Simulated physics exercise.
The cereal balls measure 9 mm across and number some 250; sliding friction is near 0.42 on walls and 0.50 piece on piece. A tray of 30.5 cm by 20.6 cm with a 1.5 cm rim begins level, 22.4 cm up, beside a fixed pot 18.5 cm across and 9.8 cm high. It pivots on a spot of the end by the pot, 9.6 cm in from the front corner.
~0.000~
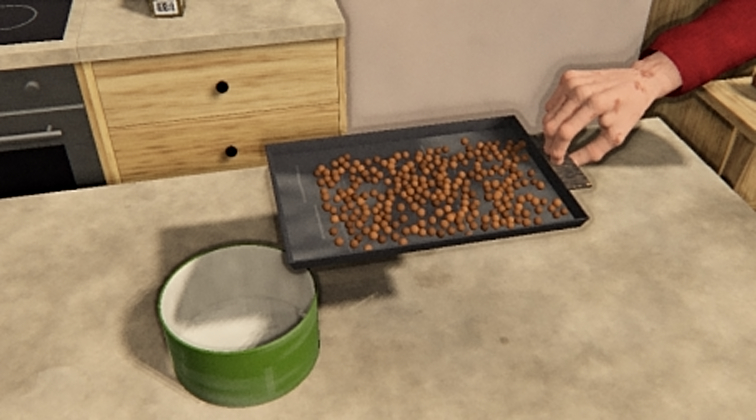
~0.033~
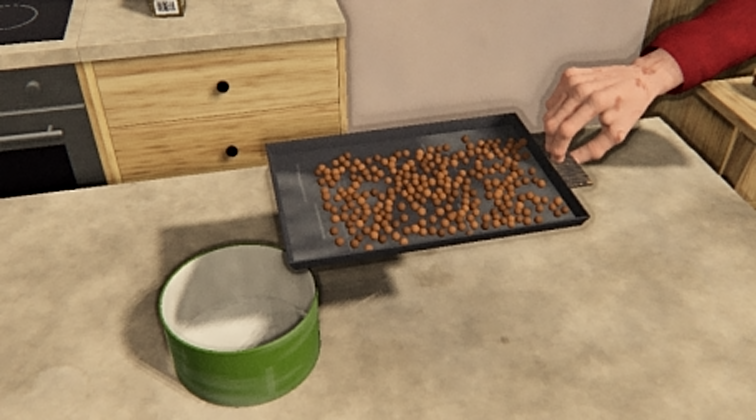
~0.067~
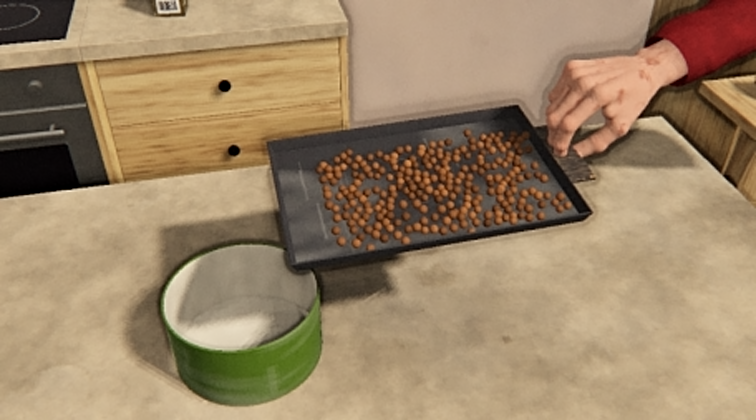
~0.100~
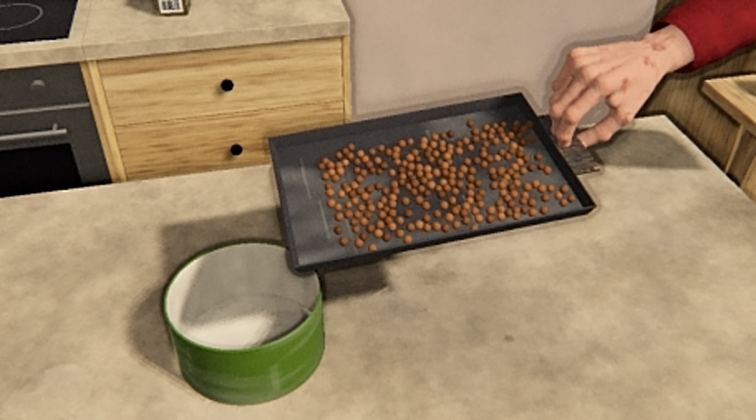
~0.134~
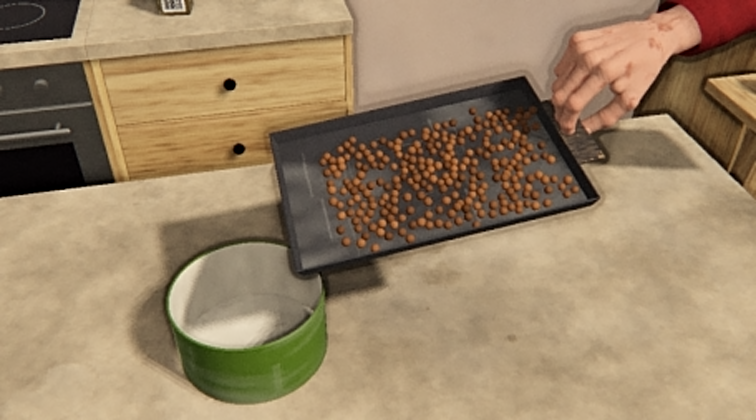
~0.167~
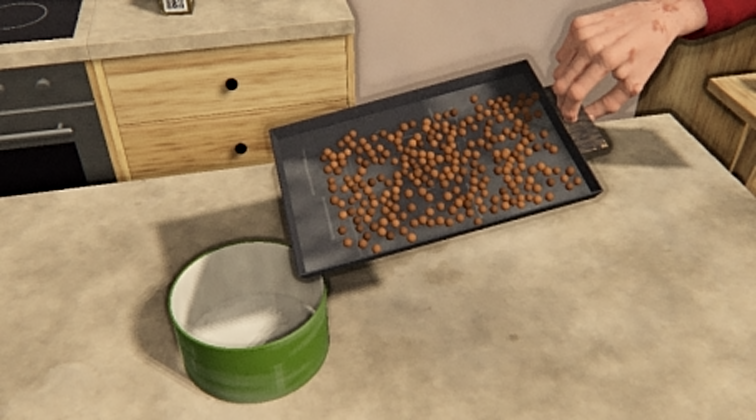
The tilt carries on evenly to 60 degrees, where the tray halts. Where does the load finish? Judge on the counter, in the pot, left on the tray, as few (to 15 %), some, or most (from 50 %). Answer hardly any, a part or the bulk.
Counter the bulk, pot hardly any, tray a part.
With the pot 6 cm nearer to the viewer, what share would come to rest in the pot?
In that case some 35 per cent.
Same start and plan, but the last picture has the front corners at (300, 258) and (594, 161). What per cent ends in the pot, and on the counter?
Pot 40, counter 25.
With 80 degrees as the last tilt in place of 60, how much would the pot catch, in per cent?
In that case some 5 per cent.
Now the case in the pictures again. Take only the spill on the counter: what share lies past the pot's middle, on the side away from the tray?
Some 30 per cent.
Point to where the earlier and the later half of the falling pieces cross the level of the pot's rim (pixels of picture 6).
First near (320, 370), later near (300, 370).
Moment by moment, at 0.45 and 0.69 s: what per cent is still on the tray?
About 100, 55.
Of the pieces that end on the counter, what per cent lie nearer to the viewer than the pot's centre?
Roughly 100 per cent.
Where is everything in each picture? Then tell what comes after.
Tray tilt 0 degrees, front corners at (293, 258) and (582, 215); middle of the pieces at (438, 193); pot at (239, 294), in the first frame.
Tray tilt 1 degrees, front corners at (294, 258) and (583, 214); middle of the pieces at (439, 192), in the second frame.
Tray tilt 3 degrees, front corners at (296, 260) and (586, 210); middle of the pieces at (441, 188), in the third frame.
Tray tilt 6 degrees, front corners at (298, 262) and (589, 203), lowest corner left front; middle of the pieces at (443, 183), in the fourth frame.
Tray tilt 11 degrees, front corners at (301, 266) and (593, 195), lowest corner left front; middle of the pieces at (445, 176), in the fifth frame.
Tray tilt 15 degrees, front corners at (303, 270) and (595, 188), lowest corner left front; middle of the pieces at (446, 170); pot at (248, 290). Its pace works out near 145 degrees a second, in the sixth frame.
After 0.33 s, tilt 39 degrees; the tray holds 100 %, the pot 0 %.
Then, at 0.45 s, tilt 55 degrees; the tray holds 100 %, the pot 0 %.
After 0.69 s, tilt 60 degrees; the tray holds 55 %, the pot 0 %.
At rest (2.0 s), counter 70 %, pot 0 %, tray 30 %.
